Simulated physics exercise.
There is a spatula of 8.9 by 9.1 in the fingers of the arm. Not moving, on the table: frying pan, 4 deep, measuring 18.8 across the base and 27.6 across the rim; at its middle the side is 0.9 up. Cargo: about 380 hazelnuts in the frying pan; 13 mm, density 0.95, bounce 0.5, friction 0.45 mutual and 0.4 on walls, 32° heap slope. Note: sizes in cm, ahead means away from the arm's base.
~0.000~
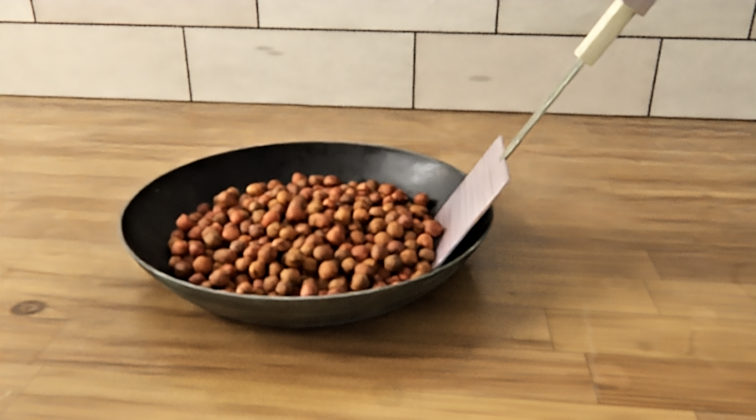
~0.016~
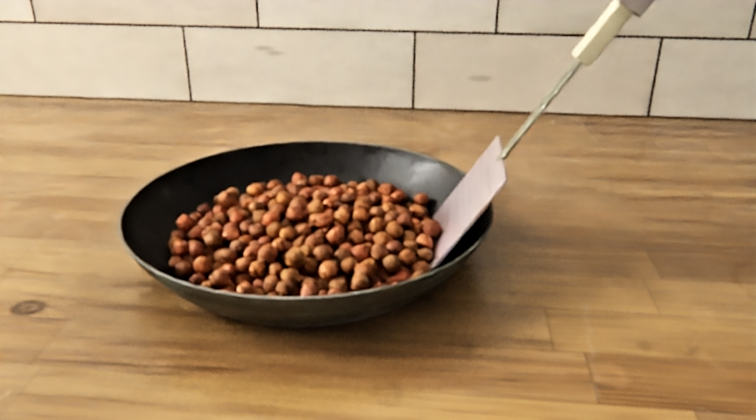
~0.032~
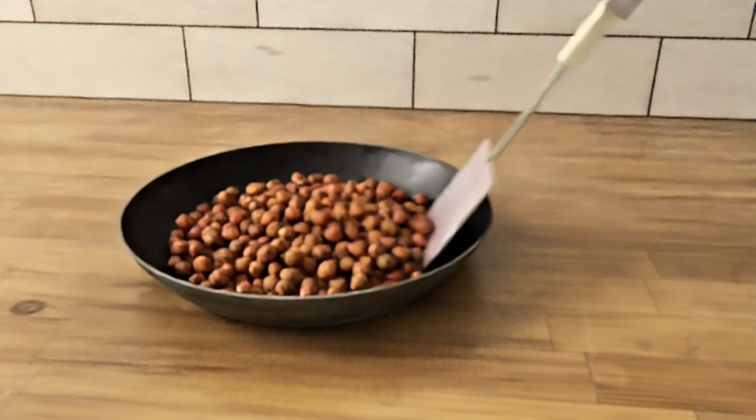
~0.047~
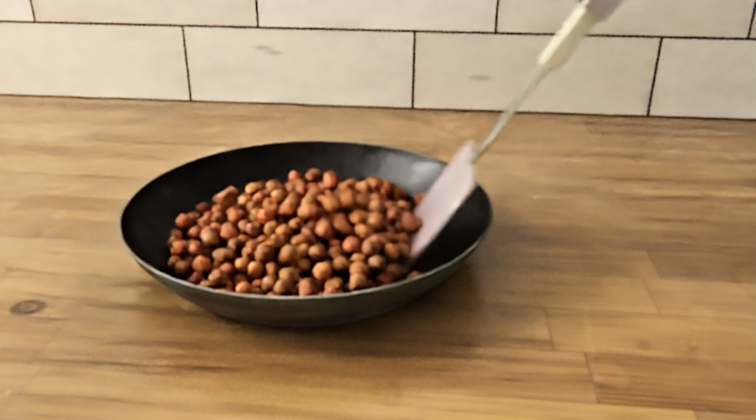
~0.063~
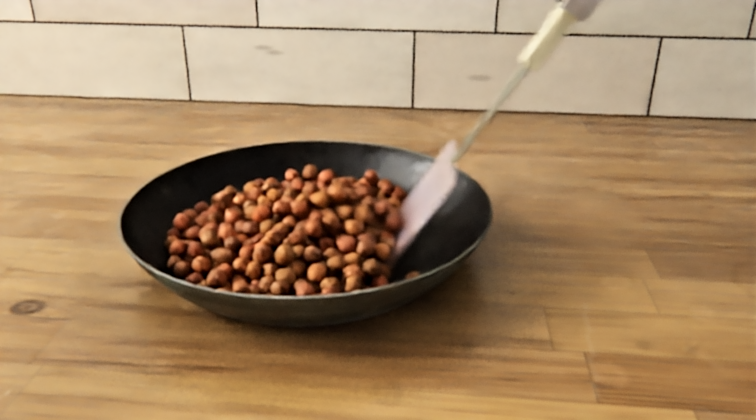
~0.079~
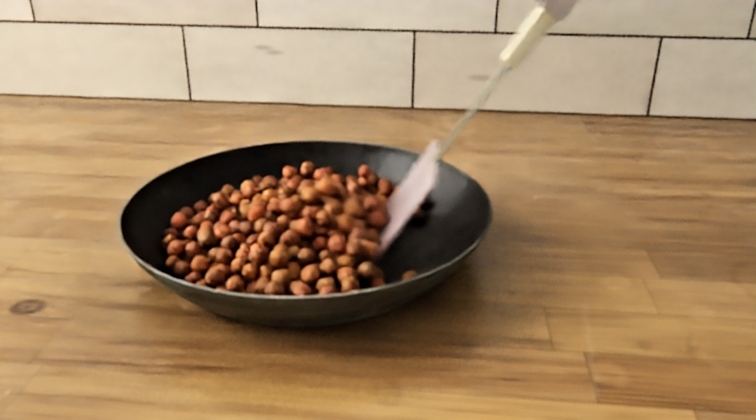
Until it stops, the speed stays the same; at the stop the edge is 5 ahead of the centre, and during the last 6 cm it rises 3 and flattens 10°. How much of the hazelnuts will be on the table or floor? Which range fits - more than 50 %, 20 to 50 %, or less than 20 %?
The range that fits is less than 20 %.
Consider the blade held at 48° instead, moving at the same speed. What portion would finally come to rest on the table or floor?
Around 5 in a hundred.
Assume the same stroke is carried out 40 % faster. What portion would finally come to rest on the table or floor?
Approx. 10 per cent.
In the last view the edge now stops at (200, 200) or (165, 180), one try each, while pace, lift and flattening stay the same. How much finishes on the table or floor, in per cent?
Close to 20 and close to 30 per cent, respectively.
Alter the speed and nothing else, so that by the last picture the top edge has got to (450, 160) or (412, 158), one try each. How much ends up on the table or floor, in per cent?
0 % and 10 %.
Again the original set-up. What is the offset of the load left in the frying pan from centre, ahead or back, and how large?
Ahead, by about 5.0 cm.
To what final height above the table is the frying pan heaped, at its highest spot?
Top of the heap: Roughly 5.0 cm above the table top.
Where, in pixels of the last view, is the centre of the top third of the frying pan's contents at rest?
You'll find it at about (203, 208).
After 0.12 s, sloping 57°, highest piece 6 above the table; 379 in the frying pan.
After 0.16 s, sloping 52°, highest piece 6 above the table; 379 in the frying pan.
After 0.38 s, sloping 47°, highest piece 5 above the table; 371 in the frying pan, 6 on the table or floor, 2 on the blade or in flight.
After 1.42 s, sloping 47°, highest piece 5 above the table; 369 in the frying pan, 10 on the table or floor.
In the end, 369 in the frying pan, 10 on the table or floor. That is 3 % on the table or floor.
